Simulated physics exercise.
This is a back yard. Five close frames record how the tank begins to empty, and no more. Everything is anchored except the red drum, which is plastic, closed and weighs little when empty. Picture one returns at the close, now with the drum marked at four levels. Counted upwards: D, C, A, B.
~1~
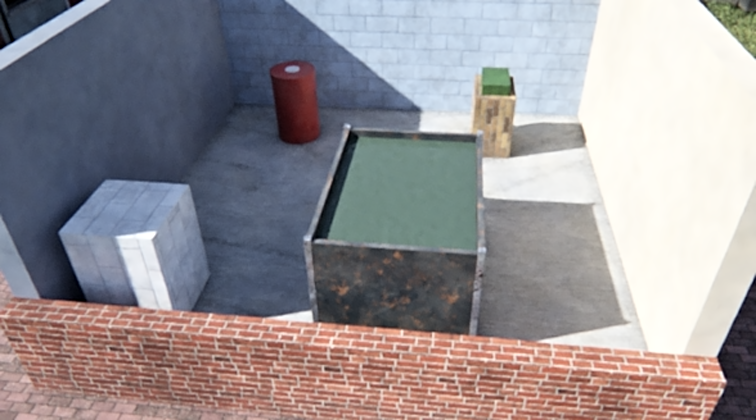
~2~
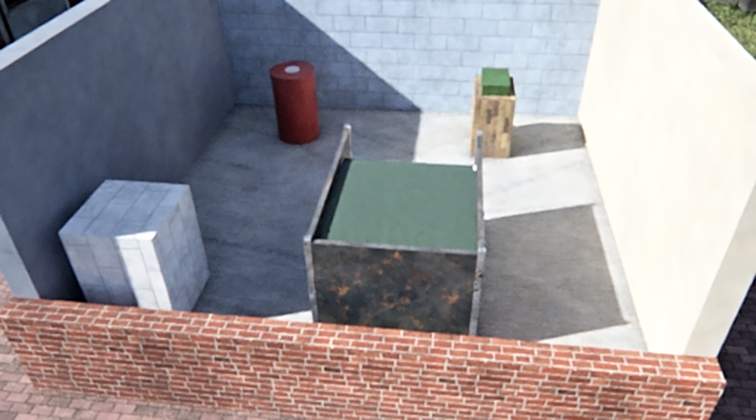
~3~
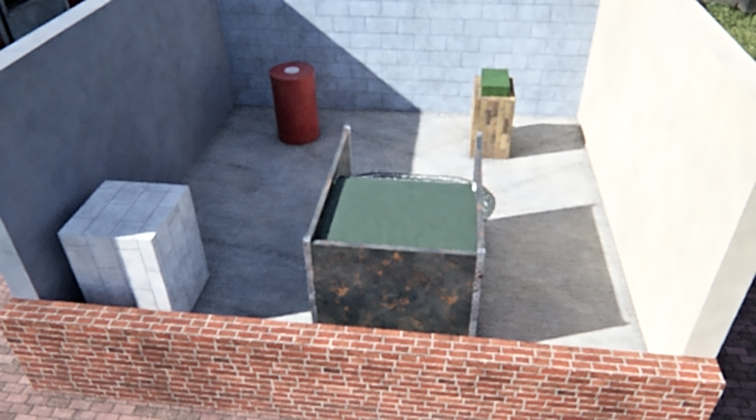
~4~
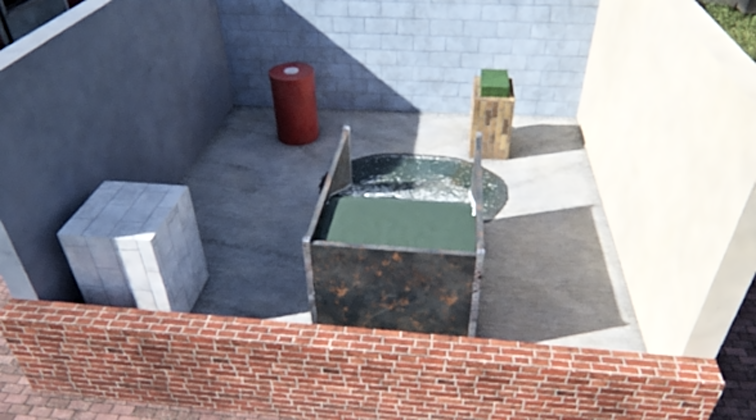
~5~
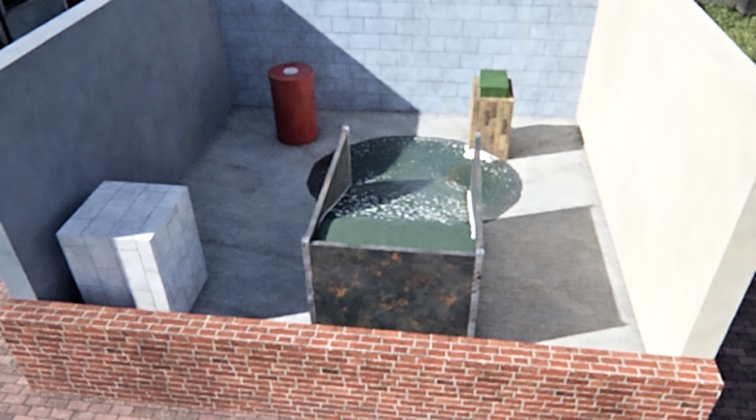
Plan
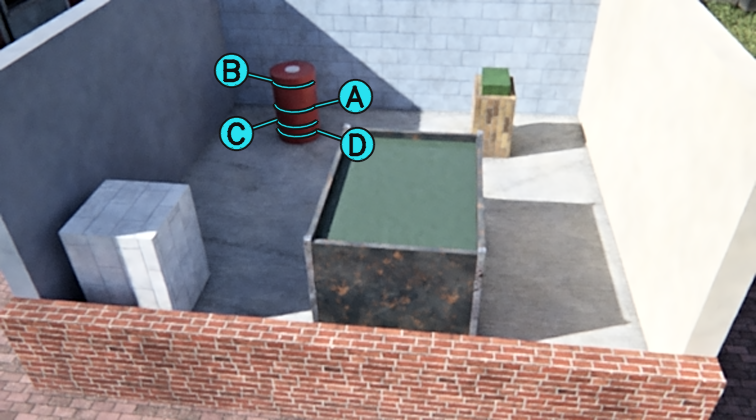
In a walled back yard with a red drum and a pale block, the far side of a tank of dark green water disappears, and the water pours out behind it, spreading across the concrete in a widening, rounded pool.
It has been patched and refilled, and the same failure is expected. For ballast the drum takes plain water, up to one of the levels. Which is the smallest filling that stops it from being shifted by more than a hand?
Level A.
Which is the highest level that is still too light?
Level C.
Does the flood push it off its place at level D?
Yes, that goes wrong.
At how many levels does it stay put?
Two of them.
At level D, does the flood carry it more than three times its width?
Yes, clearly.
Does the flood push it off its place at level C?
Yes, it does.
On the marked copy, A at (291, 112); B at (288, 87); C at (293, 127); D at (294, 136); from the bottom up D, C, A, B.
For level A, it shifts by a finger or two and stays.
For level B, it does not move.
For level C, it is pushed about its own width away.
For level D, it is pushed about 5 times its own width away.
